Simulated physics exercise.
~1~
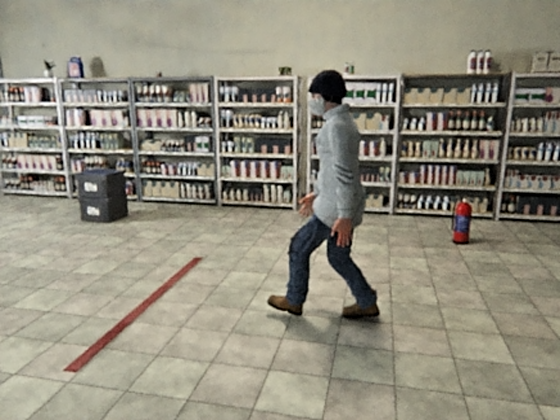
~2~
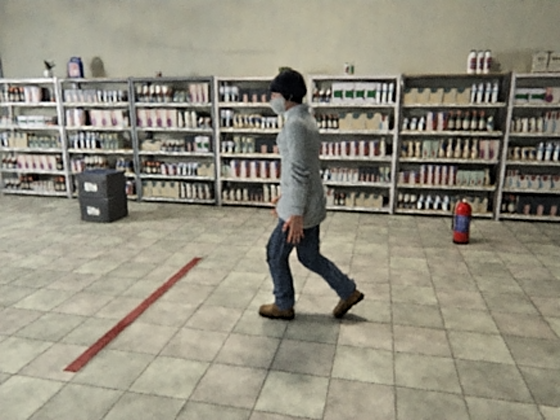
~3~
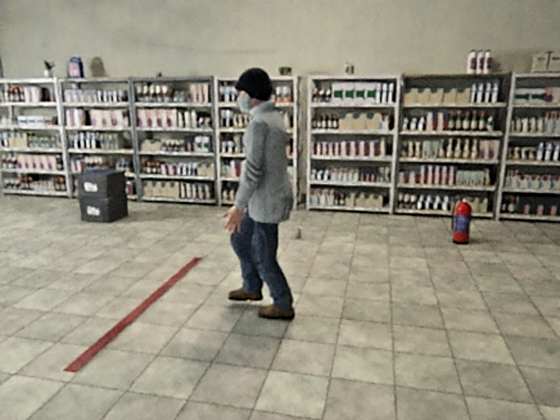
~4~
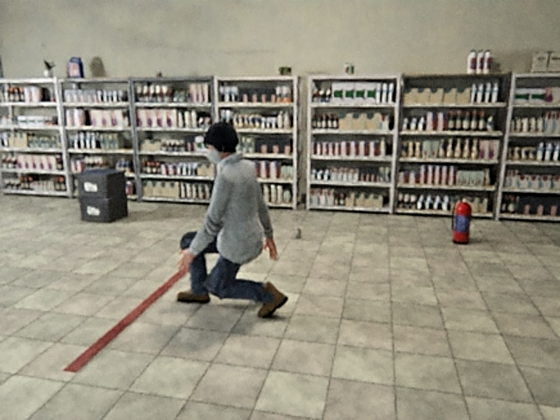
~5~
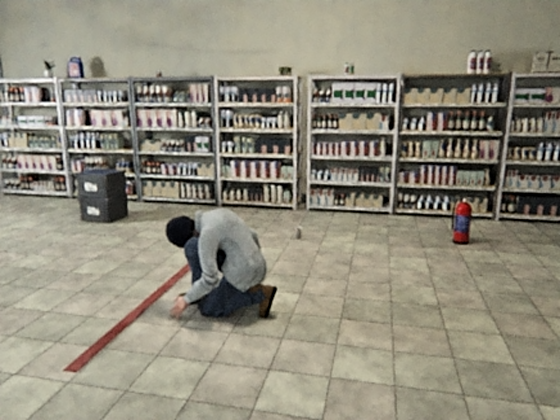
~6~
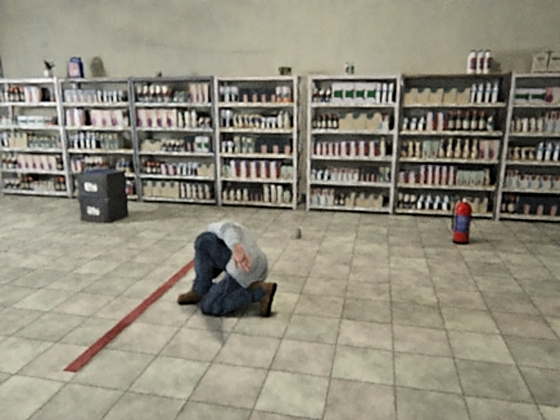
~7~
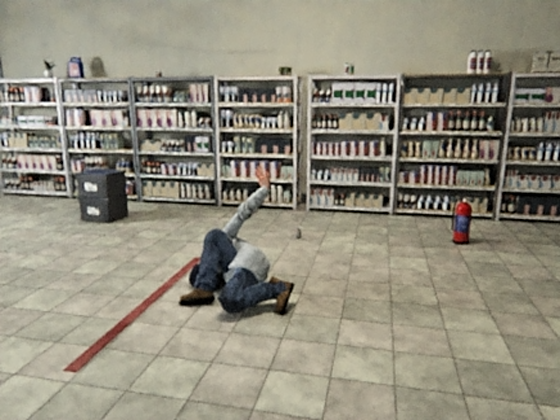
In a tiled room lined with shelves of bottles, a person in a dark cap, grey top and jeans walked left towards a red strip on the floor, sank to the knees, folded forward and toppled over beside the strip, one arm raised.
